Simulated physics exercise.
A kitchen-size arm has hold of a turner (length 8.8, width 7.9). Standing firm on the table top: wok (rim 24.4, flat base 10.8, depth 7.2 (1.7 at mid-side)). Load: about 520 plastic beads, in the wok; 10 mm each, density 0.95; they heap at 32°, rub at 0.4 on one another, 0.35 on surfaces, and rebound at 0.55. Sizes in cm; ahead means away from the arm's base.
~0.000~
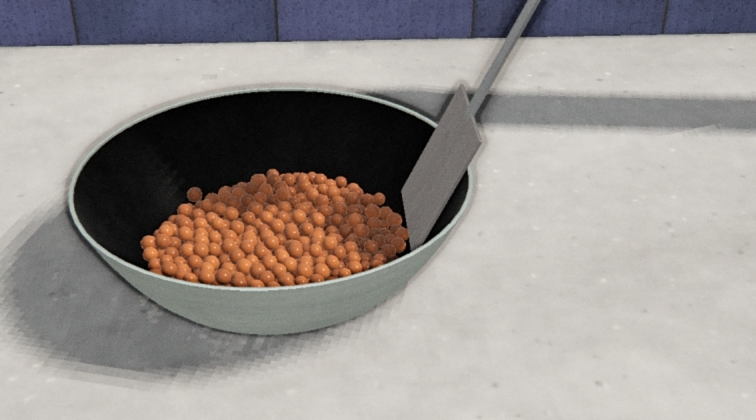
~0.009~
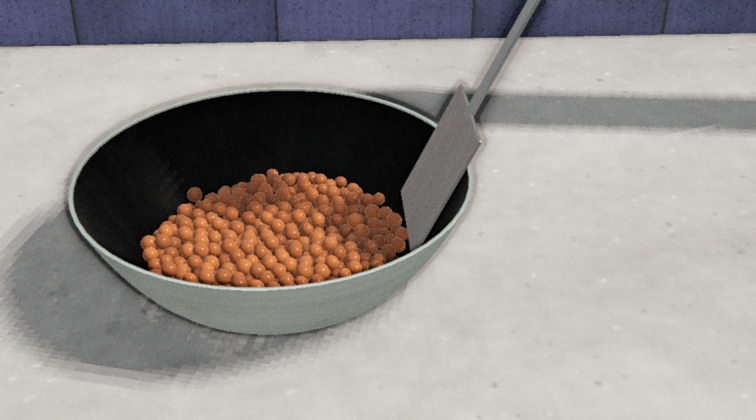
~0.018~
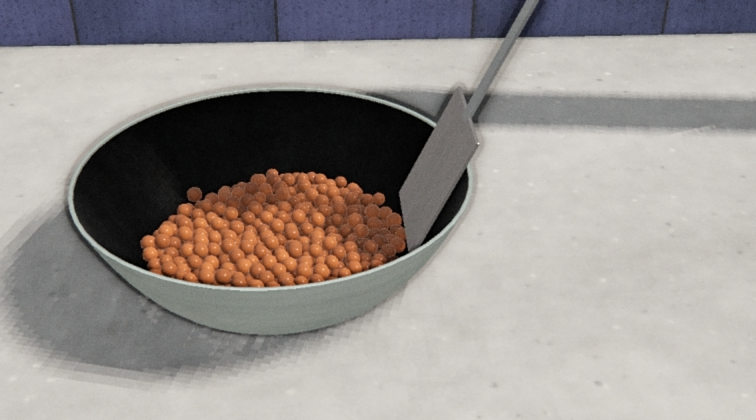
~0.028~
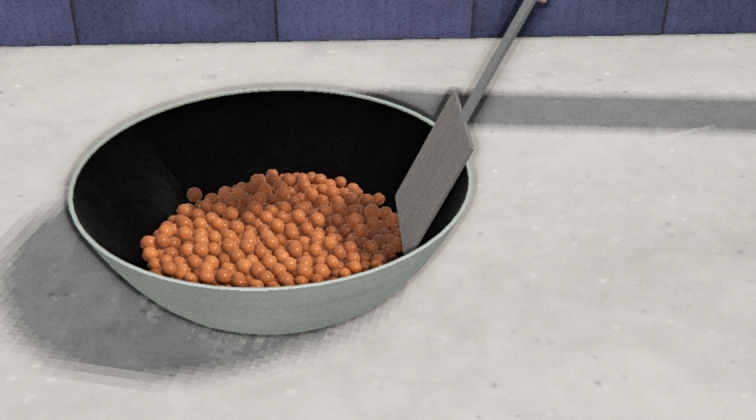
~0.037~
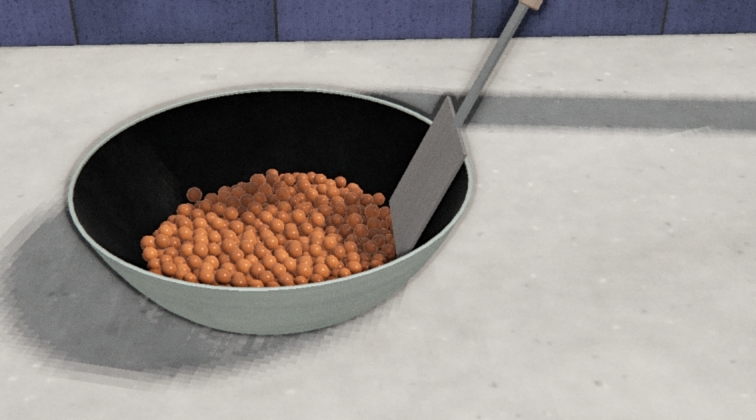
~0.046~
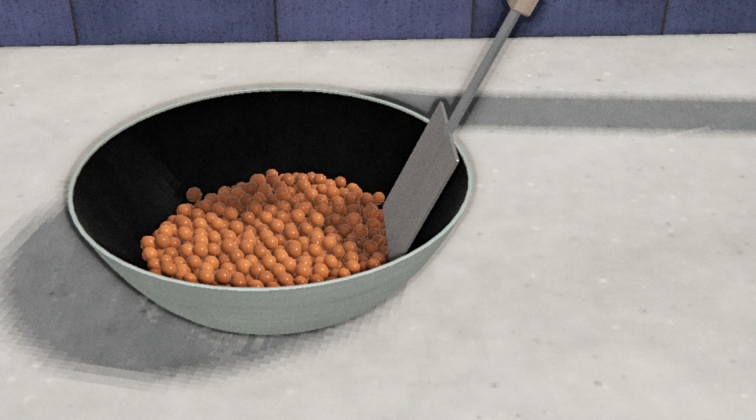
To begin with, a gray turner leans against the right inner side of a dark-lined wok holding a heap of orange beads on a pale table top. The turner then slides slightly left and down toward the beads, more of its handle coming into view, while the heap barely changes.
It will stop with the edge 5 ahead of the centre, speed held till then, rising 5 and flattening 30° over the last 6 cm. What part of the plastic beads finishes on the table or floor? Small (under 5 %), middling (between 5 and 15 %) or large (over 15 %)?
Share on the table or floor: Small (under 5 %).
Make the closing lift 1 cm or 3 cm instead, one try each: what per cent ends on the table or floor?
About 0 and 0 per cent.
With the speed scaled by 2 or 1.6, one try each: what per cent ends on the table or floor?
Some 5 and 0 per cent.
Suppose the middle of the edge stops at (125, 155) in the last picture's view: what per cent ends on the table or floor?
Some 15 per cent.
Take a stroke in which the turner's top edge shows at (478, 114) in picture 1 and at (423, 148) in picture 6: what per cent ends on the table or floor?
About 10 per cent.
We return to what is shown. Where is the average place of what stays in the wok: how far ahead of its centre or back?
Some 3.5 cm ahead.
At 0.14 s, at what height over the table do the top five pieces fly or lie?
About 4 cm.
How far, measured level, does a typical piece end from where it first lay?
About 3 cm.
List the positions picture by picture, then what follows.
Turner top edge at (471, 111), sloping 65°; upper third of the load around (275, 242), from x 150 to 405, top at y 175; 523 in the wok, in the first frame.
Turner top edge at (471, 111), sloping 65°; upper third of the load around (275, 242), from x 150 to 400, top at y 175, in the second frame.
Turner top edge at (468, 113), sloping 65°; upper third of the load around (275, 242), from x 150 to 400, top at y 175, in the third frame.
Turner top edge at (464, 118), sloping 65°; upper third of the load around (275, 242), from x 150 to 400, top at y 175, in the fourth frame.
Turner top edge at (457, 123), sloping 65°; upper third of the load around (275, 242), from x 150 to 400, top at y 175, in the fifth frame.
Turner top edge at (449, 129), sloping 65°; upper third of the load around (274, 242), from x 150 to 400, top at y 175; 523 in the wok, in the sixth frame.
After 0.14 s, sloping 65°, highest piece 4 above the table; 523 in the wok.
After 0.23 s, sloping 51°, highest piece 5 above the table; 523 in the wok.
After 0.48 s, sloping 35°, highest piece 6 above the table; 523 in the wok.
After 1.53 s, sloping 35°, highest piece 5 above the table; 523 in the wok.
At rest, 523 in the wok. That is 0 % on the table or floor.
